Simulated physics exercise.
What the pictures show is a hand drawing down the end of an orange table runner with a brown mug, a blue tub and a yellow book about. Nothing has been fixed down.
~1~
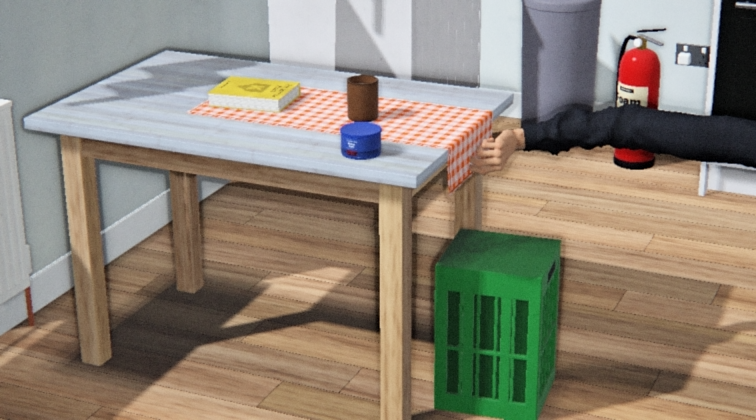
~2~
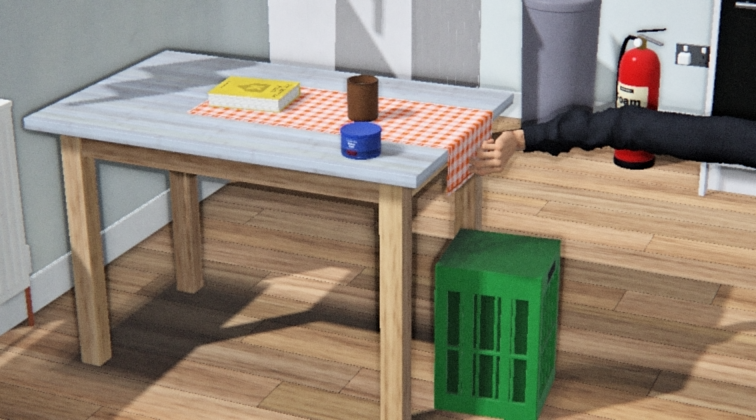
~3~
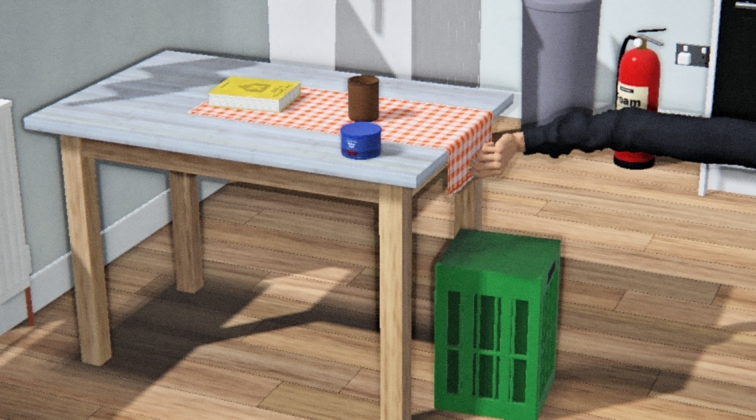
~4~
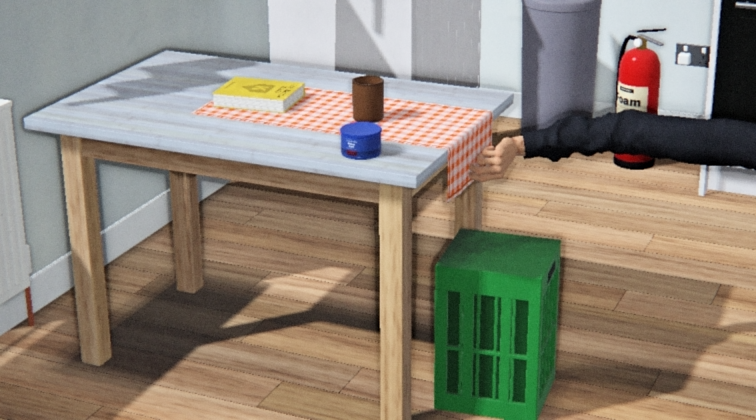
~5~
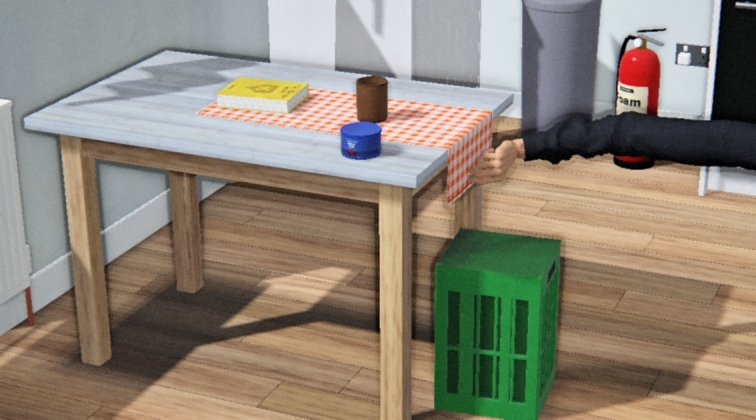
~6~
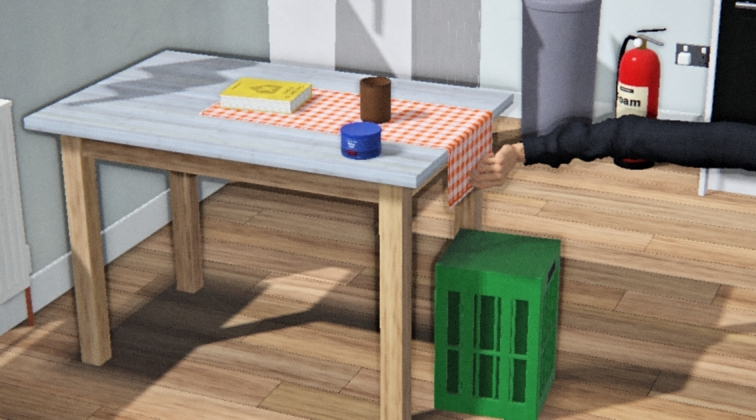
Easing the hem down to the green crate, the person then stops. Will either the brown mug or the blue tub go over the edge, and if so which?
The brown mug keeps clear of it, the blue tub keeps clear of it.
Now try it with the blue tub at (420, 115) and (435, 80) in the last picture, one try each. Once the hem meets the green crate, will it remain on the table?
First try: It leaves the top; second try: It stays put.
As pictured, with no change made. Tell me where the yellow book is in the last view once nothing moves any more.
It ends up roughly at (320, 102).
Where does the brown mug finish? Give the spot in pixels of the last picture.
I'd put it close to (434, 108).
Then, 0.28 s after the last picture, hem going down; mug carried along near (395, 103); tub unmoved.
Then, 0.64 s after the last picture, hem going down; mug carried along near (420, 106); tub unmoved.
At rest, hem on the crate; mug carried along near (434, 108); tub unmoved. The brown mug stays on the table and the blue tub remains up there.
